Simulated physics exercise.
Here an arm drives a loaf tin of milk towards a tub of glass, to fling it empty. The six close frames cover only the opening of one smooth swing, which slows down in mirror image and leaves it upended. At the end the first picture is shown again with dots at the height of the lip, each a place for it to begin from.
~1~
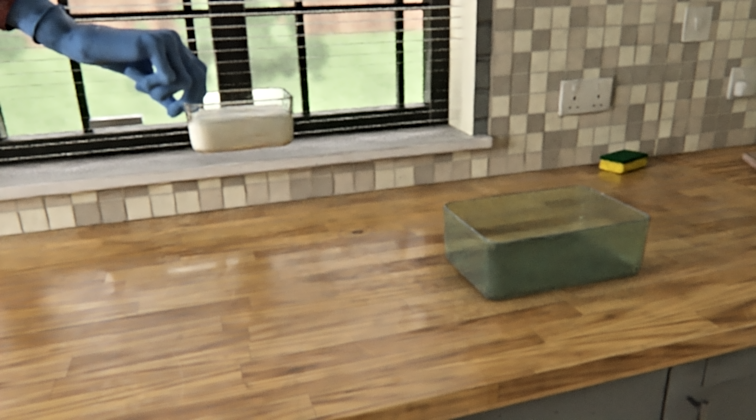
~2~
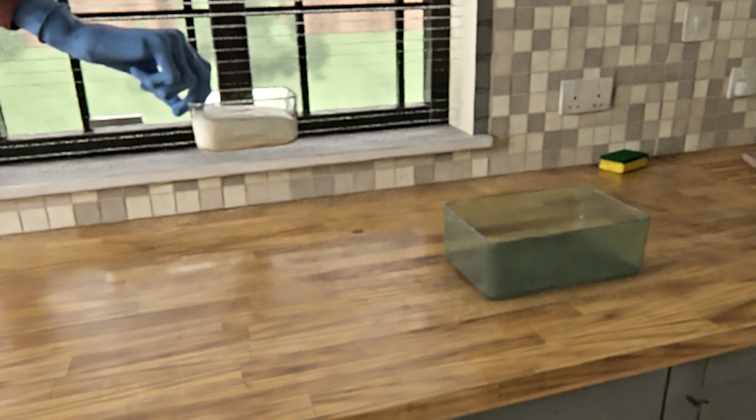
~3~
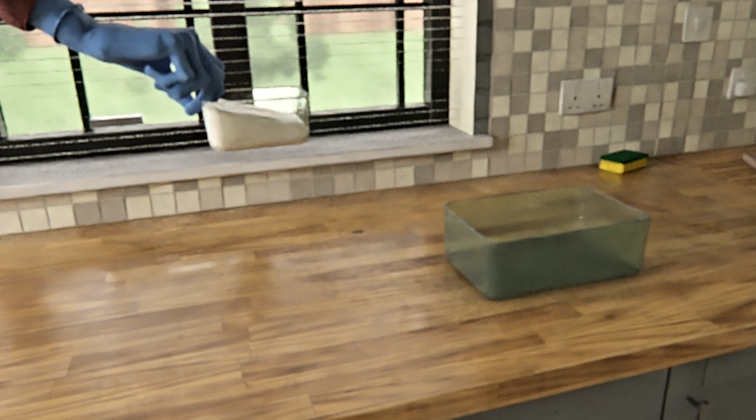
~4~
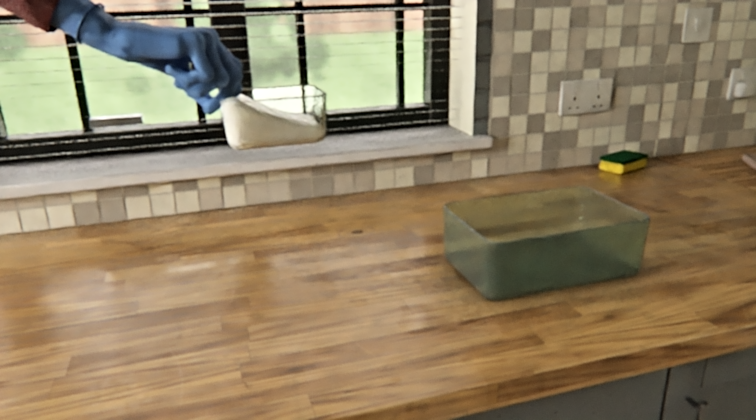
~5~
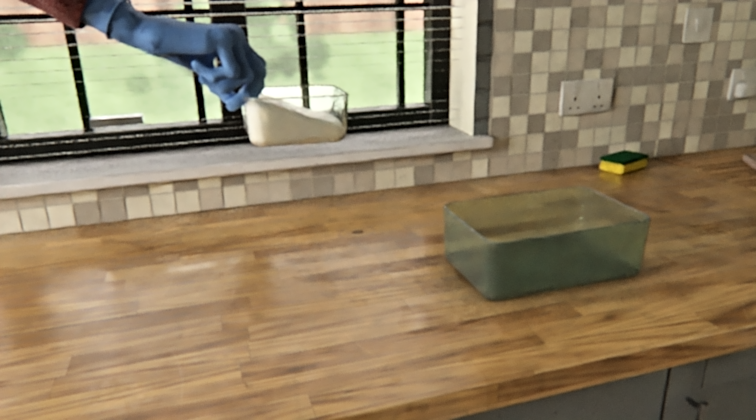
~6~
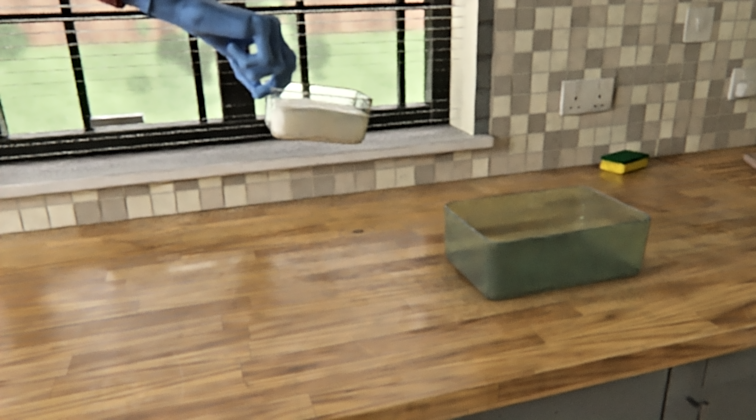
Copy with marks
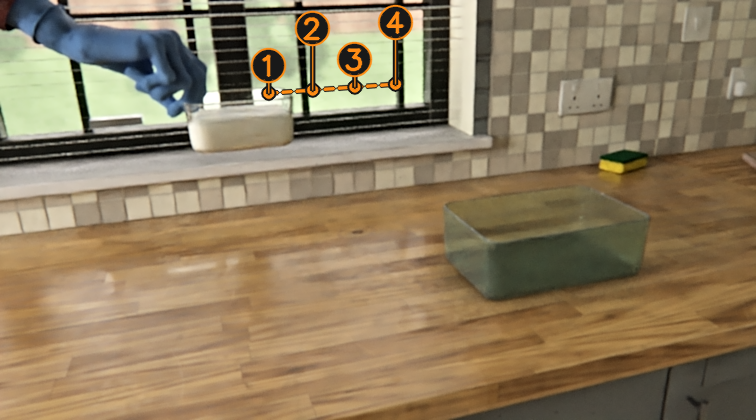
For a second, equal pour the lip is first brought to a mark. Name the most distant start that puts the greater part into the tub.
2 will do.
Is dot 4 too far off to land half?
No.
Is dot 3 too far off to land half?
No, that is safe.
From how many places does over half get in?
Three of the four.
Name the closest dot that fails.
1 it is.
On the marked copy, 1 at (268, 93); 2 at (312, 90); 3 at (354, 87); 4 at (395, 84).
For dot 1, about 23 % lands in the tub, 72 % falls short and 4 % goes beside or beyond.
For dot 2, about 66 % lands in the tub, 29 % falls short and 4 % goes beside or beyond.
For dot 3, about 86 % lands in the tub, 9 % falls short and 5 % goes beside or beyond.
For dot 4, about 92 % lands in the tub, 2 % falls short and 7 % goes beside or beyond.
